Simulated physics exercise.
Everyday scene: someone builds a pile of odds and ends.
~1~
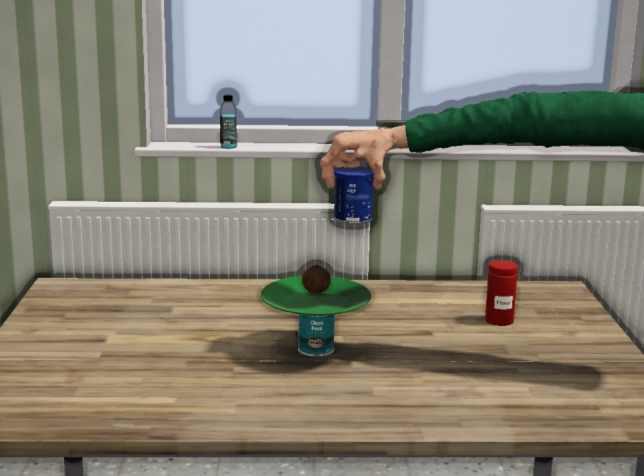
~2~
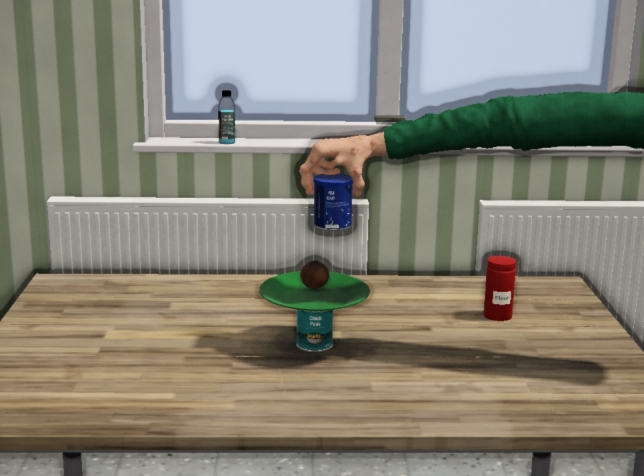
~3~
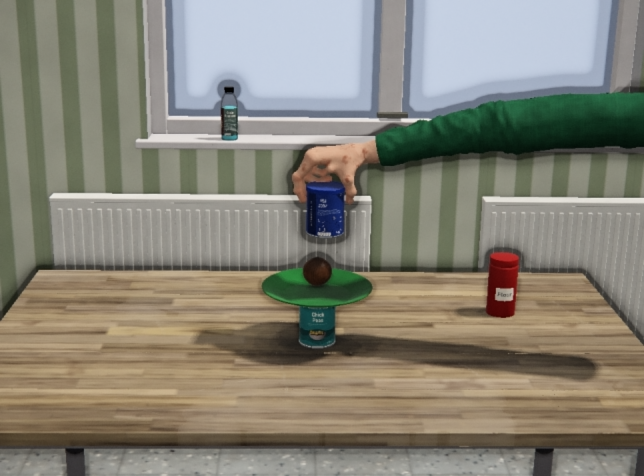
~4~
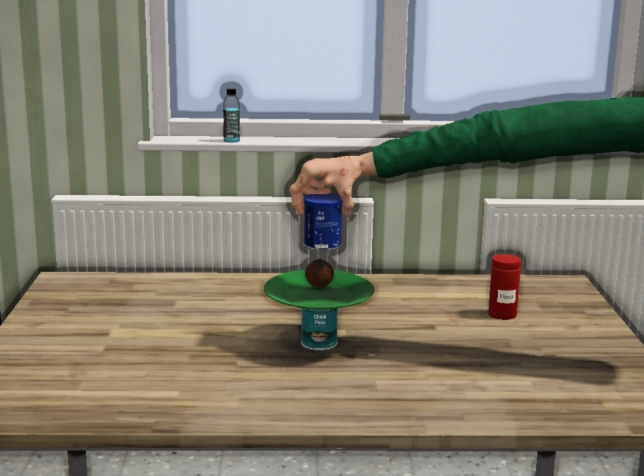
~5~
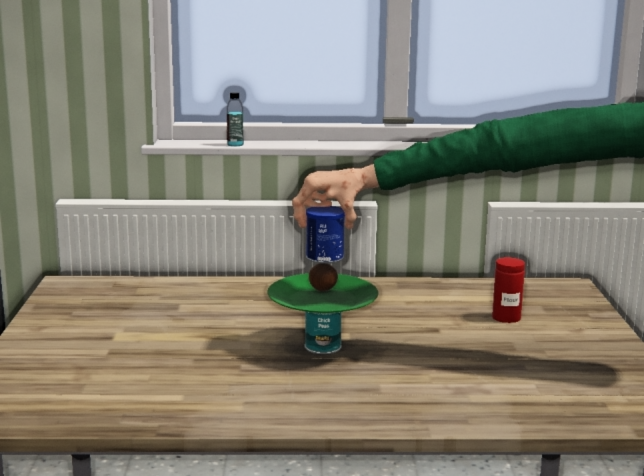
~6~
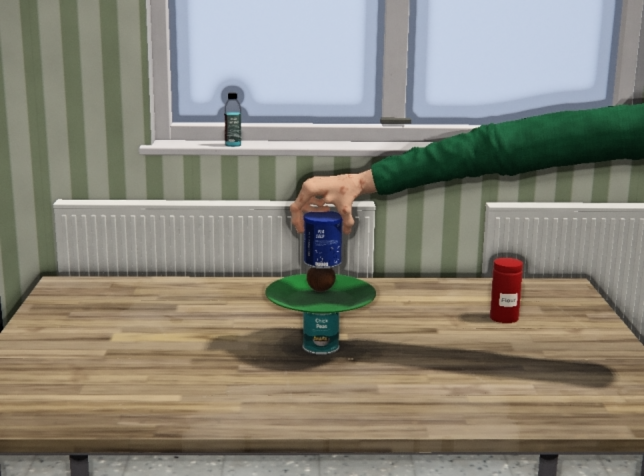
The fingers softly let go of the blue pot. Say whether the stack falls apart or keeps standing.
Short answer: It's not safe.
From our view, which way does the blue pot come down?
Well, it travels over to the right.
Then, 0.50 s later than the last frame, blue pot tilted by 45° near (346, 246).
Then, 0.70 s later than the last frame, blue pot now fallen.
Then, 0.80 s later than the last frame, things are still on the move.
Then, 1.10 s later than the last frame, nothing new.
When it is over, fallen, blue pot; the other 4 as before. End places, in pixels of the last picture, blue pot near (413, 327). The pile gives way.
